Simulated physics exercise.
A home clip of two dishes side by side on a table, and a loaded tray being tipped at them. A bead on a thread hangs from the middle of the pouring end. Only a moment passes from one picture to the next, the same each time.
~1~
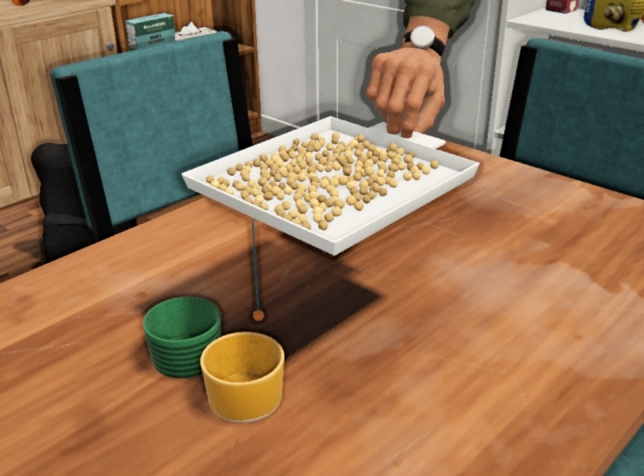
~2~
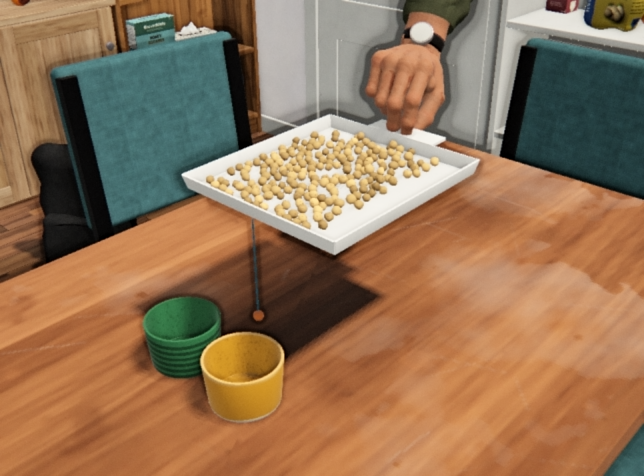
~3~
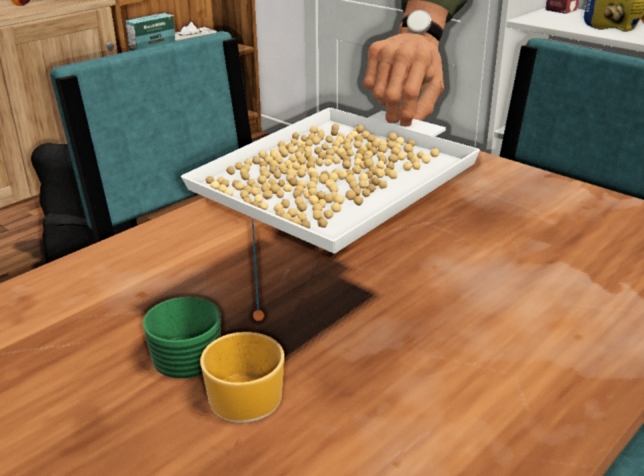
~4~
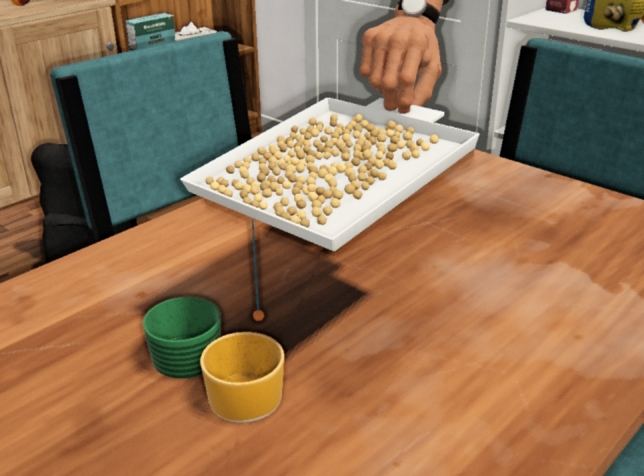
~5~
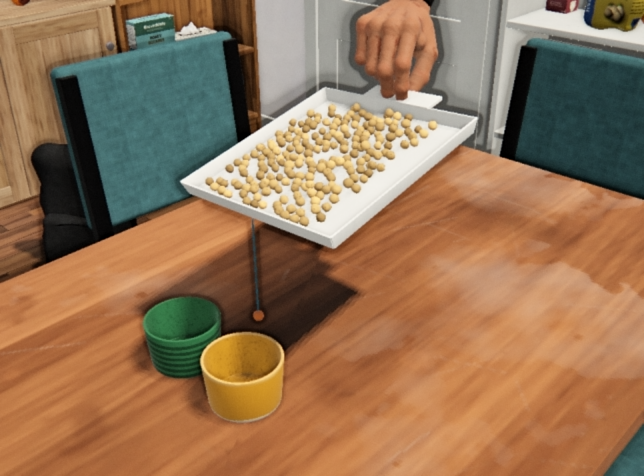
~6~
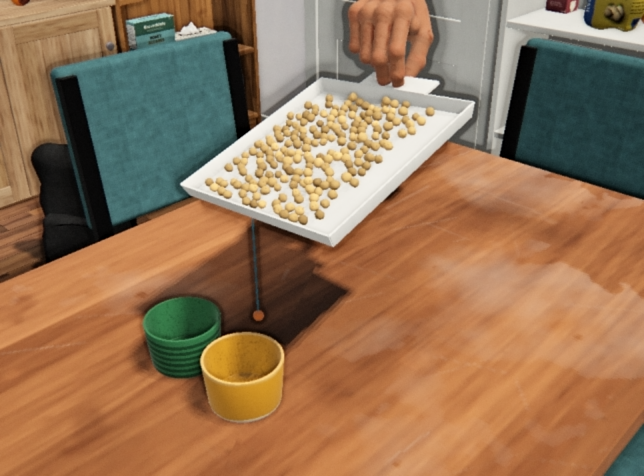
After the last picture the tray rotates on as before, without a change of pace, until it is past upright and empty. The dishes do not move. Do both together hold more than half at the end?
They take over half between them.
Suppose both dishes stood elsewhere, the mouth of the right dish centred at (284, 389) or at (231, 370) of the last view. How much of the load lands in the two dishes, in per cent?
First some 30, then 50 per cent.
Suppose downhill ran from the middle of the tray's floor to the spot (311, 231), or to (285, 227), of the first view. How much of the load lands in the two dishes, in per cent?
Roughly 20 per cent, and 30 per cent.
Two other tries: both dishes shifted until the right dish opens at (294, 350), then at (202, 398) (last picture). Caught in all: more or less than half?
One: Less than half. Two: Below a half.
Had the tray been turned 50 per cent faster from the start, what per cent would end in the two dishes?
About 60 per cent.
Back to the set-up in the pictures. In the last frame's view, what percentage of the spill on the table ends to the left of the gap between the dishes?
Some 80 per cent.
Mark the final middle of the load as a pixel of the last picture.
Around (188, 354).
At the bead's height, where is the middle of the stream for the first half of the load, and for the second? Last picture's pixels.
At about (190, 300), then at (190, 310).
Shortly afterwards, tray tipped steeply; the whole lot on the tray.
Next, tray tipped past a quarter turn; all but a few on the tray; only a few in the right dish; only a few in the left dish; only a few outside both; only a few in the air.
Some moments later, tray tipped past a quarter turn; a little in the right dish; near half in the left dish; near a third outside both.
In the end, tray tipped past a quarter turn; a little in the right dish; near half in the left dish; near a third outside both.
